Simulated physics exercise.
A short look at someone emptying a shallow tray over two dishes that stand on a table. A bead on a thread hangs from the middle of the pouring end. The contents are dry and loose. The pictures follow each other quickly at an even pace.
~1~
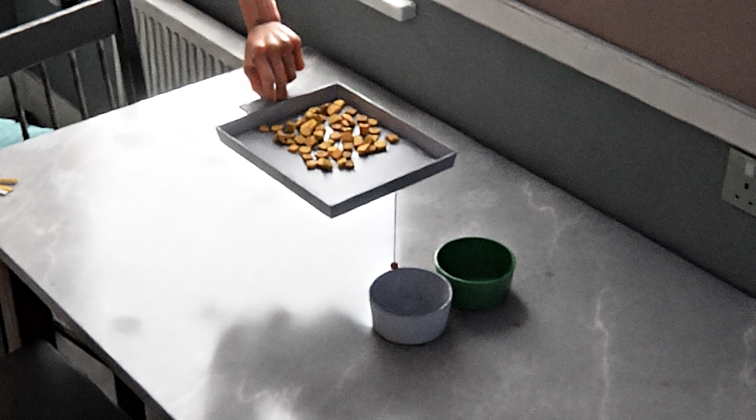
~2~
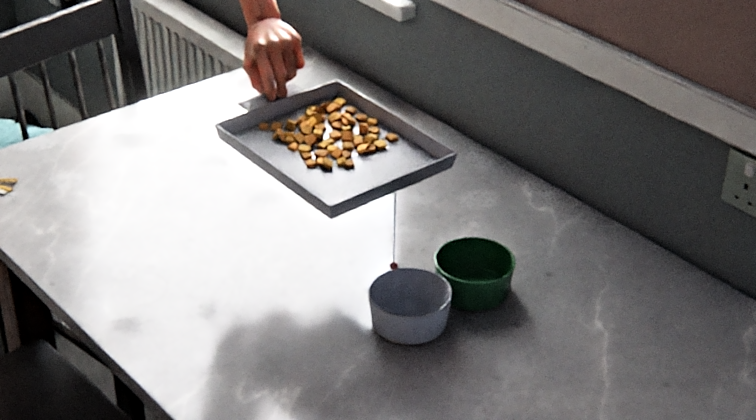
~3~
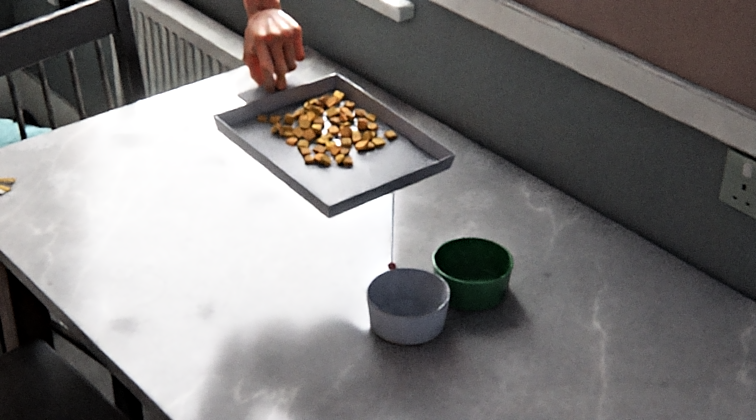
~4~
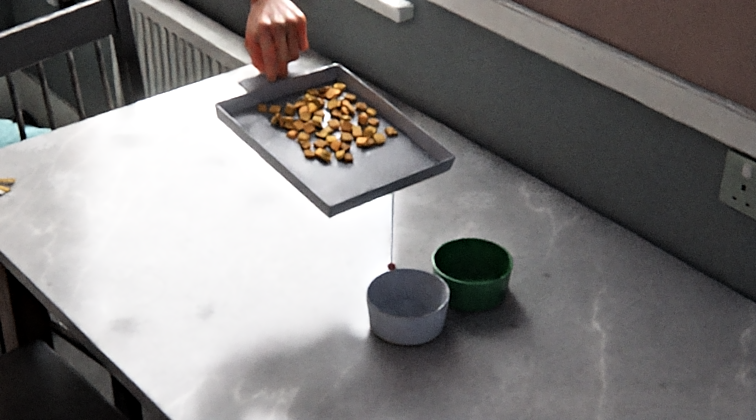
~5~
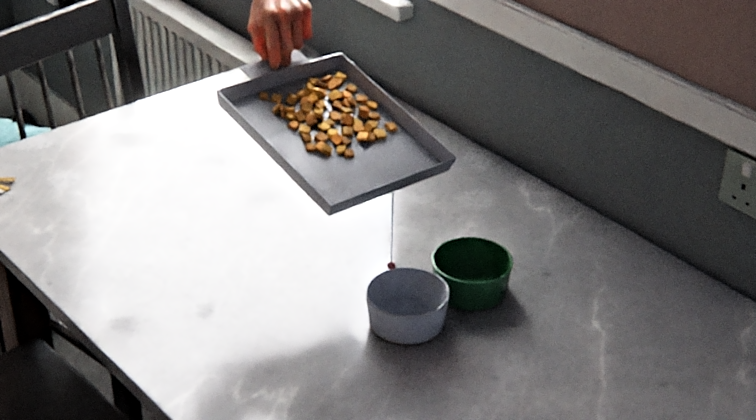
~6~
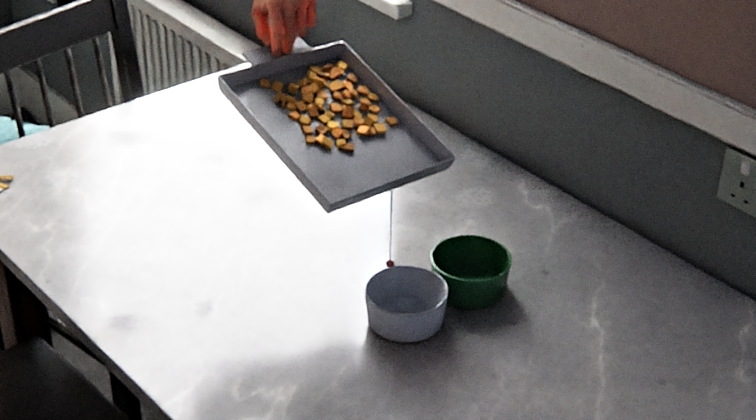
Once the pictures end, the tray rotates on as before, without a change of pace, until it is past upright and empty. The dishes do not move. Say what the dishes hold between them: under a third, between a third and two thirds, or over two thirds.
Caught overall: Over two thirds.
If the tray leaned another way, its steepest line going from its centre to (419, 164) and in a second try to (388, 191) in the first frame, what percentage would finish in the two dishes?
In turn 40 and 70 in a hundred.
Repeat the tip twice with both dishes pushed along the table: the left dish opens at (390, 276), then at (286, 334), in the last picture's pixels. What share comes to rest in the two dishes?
The first gives 50 %, the second 0 %.
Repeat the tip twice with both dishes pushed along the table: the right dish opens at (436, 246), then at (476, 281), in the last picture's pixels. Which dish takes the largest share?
At the first place the right-hand dish, at the second the right-hand dish.
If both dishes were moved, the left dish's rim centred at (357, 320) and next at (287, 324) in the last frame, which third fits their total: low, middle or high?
The first try: The middle third. The second: Under a third.
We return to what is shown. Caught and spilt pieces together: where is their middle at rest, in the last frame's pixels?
Roughly at (460, 292).
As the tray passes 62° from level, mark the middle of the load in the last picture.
Roughly at (421, 168).
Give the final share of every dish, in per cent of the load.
Left dish near 30 in a hundred; right dish near 60.
Soon after the last picture, tray tipped steeply; nearly all on the tray; a small part in the air.
A little later, tray tipped past a quarter turn; most on the tray; a stray few in the left dish; a small part in the right dish; a small part outside both; a small part in the air.
Later still, tray tipped past a quarter turn; about a third in the left dish; about half in the right dish; a small part outside both.
At rest, tray tipped past a quarter turn; about a third in the left dish; about half in the right dish; a small part outside both.
